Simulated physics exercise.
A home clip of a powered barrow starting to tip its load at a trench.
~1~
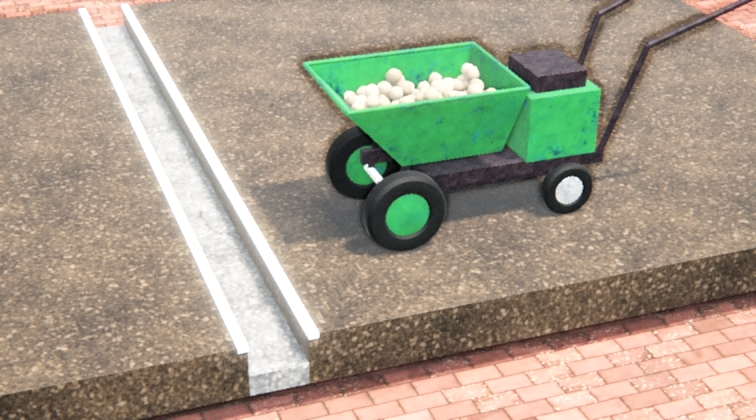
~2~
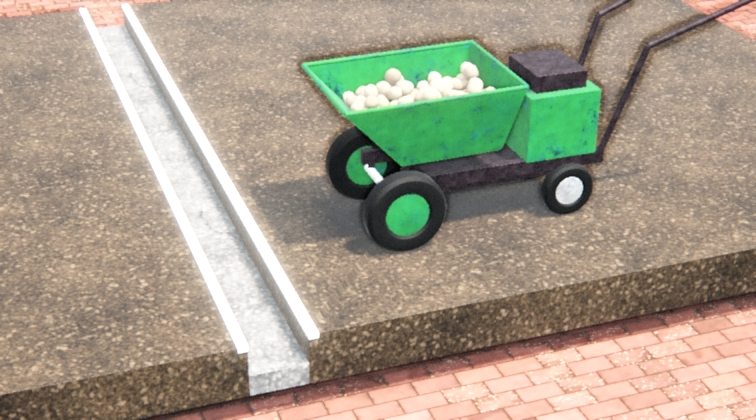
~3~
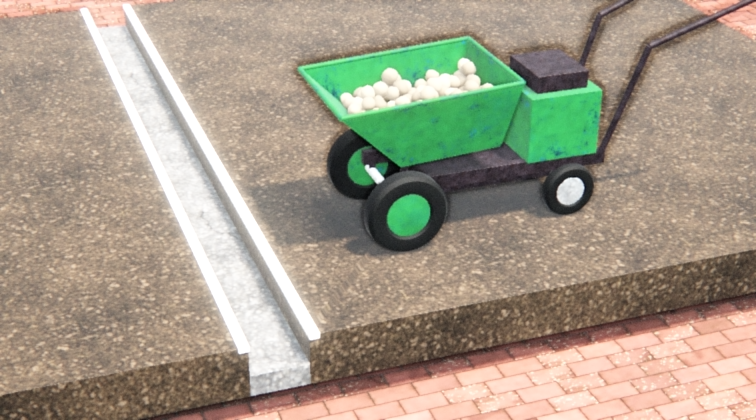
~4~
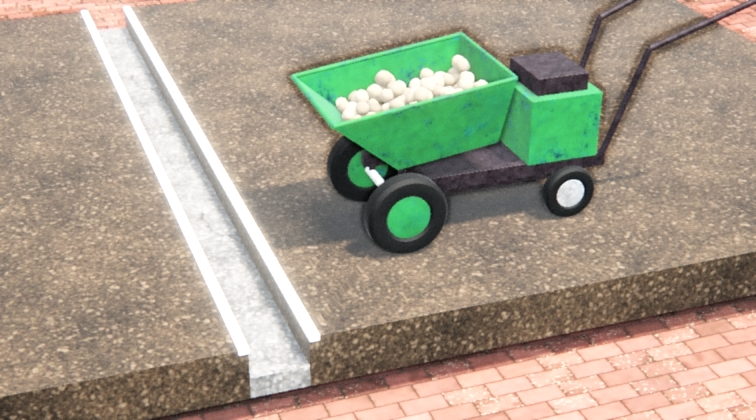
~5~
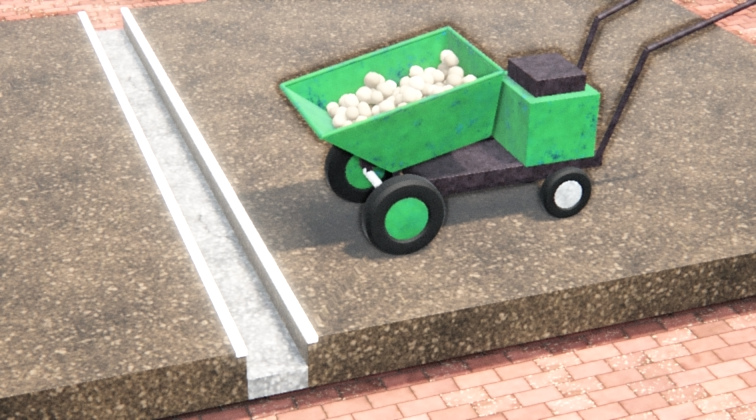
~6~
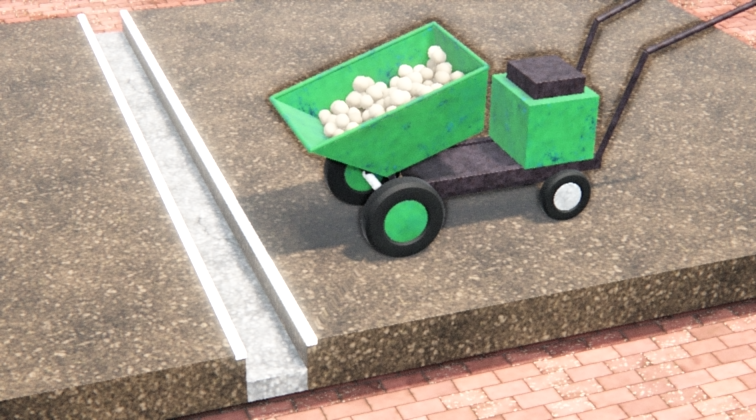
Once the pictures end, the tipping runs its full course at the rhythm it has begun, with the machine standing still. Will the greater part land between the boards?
Between the edges lies more than half of the load.
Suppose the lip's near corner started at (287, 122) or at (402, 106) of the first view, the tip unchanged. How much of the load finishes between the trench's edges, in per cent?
In turn 0 and 40 in a hundred.
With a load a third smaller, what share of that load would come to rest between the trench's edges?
About 80 per cent.
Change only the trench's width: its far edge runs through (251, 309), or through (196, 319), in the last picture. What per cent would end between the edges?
Roughly 30 per cent, and 80 per cent.
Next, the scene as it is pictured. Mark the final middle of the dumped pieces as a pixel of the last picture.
Close to (223, 265).
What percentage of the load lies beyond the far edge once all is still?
Near 10 %.
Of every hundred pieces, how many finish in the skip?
Roughly 25 in a hundred.
Soon, skip tipped steeply; all in the skip.
A while on, skip tipped right over; about two thirds in the skip; about a quarter in or heaped over the trench; a stray few falling.
Towards the end, skip tipped right over; about a quarter in the skip; a stray few short of the trench; about two thirds in or heaped over the trench; a small part beyond it.
Finally, skip tipped right over; about a quarter in the skip; a stray few short of the trench; about two thirds in or heaped over the trench; a small part beyond it.
